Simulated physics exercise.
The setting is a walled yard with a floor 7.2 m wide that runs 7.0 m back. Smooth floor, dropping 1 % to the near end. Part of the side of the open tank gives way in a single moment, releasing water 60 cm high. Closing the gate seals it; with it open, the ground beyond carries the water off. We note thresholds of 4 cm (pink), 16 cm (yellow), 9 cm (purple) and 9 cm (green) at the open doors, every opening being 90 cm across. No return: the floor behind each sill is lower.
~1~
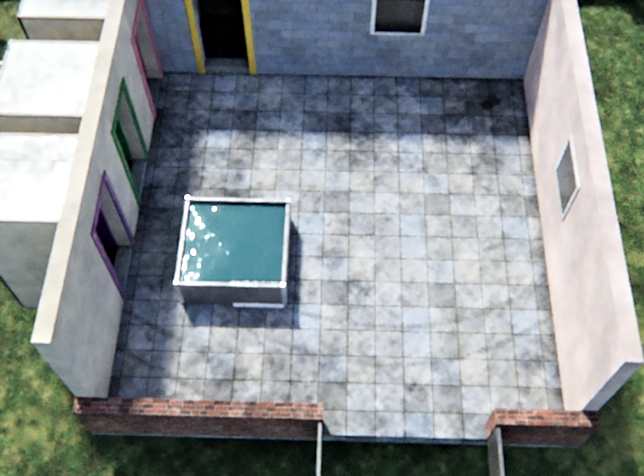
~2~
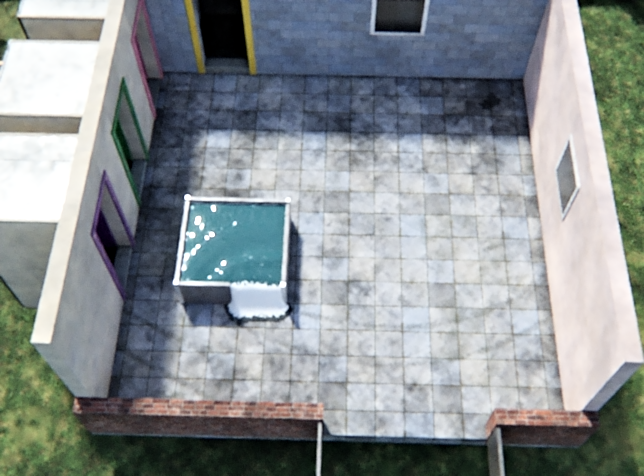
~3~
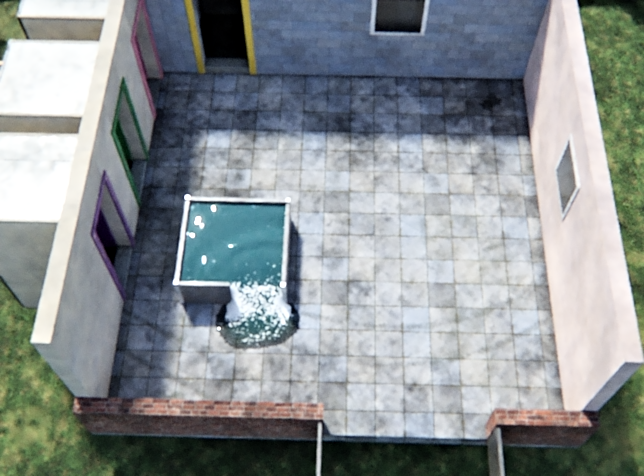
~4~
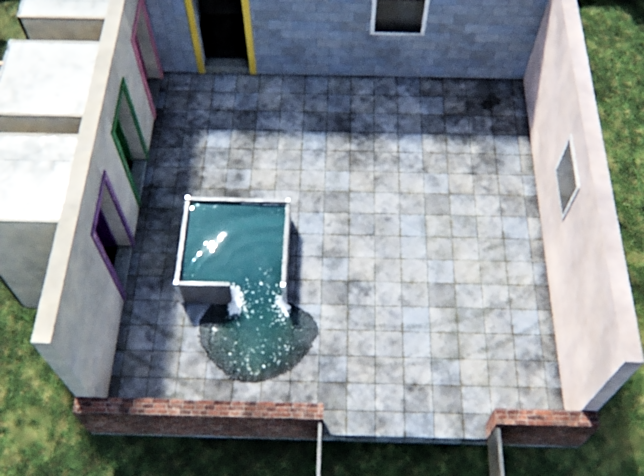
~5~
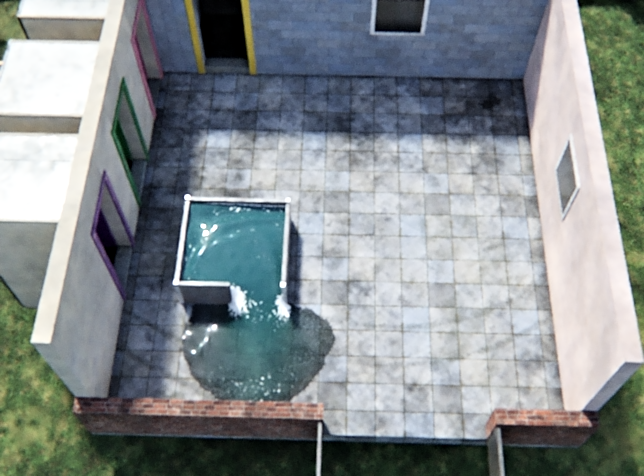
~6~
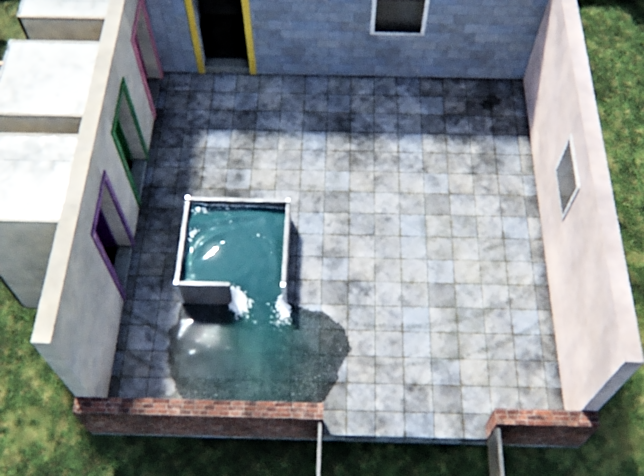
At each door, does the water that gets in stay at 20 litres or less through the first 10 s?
Taking them in turn: At the pink door, yes; at the yellow door, yes; at the purple door, yes; at the green door, yes.
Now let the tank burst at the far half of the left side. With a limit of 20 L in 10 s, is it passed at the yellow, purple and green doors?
In that case, yellow door: Less than that, purple door: More than that, green door: More than that.
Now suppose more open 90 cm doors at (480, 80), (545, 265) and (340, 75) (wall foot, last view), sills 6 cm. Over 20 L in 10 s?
So, in the order given, it's shy of the mark, then shy of the mark, then shy of the mark.
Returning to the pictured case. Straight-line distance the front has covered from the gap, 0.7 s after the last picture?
Roughly 2.8 m.
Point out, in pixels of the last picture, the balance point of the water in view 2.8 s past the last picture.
Near (250, 326).
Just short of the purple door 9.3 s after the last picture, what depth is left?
I'd say close to 5.0 cm.
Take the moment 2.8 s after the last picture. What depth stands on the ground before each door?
Centimetres: Pink 0 / yellow 0 / purple 4 / green 0.
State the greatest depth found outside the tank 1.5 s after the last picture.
Some 28 cm deep.
Then, 0.7 s after the last picture water covers 10 % of the floor and is deepest (32 cm) near (256, 417); pink door not reached, yellow door not reached, purple door not reached, green door not reached.
Then, 1.5 s after the last picture water covers 15 % of the floor and is deepest (28 cm) near (106, 413); pink door not reached, yellow door not reached, purple door not reached, green door not reached.
Then, 2.8 s after the last picture water covers 30 % of the floor and is deepest (20 cm) near (106, 413); pink door not reached, yellow door not reached, purple door 4 cm at the sill, 0 L in, green door not reached.
Then, 5.3 s after the last picture water covers 45 % of the floor and is deepest (13 cm) near (244, 417); pink door 3 cm at the sill, 0 L in, yellow door not reached, purple door 4 cm at the sill, 0 L in, green door 6 cm at the sill, 0 L in.
Then, 9.3 s after the last picture water covers 65 % of the floor and is deepest (8 cm) near (106, 413); pink door 5 cm at the sill, 3 L in, yellow door 3 cm at the sill, 0 L in, purple door 5 cm at the sill, 0 L in, green door 3 cm at the sill, 0 L in.
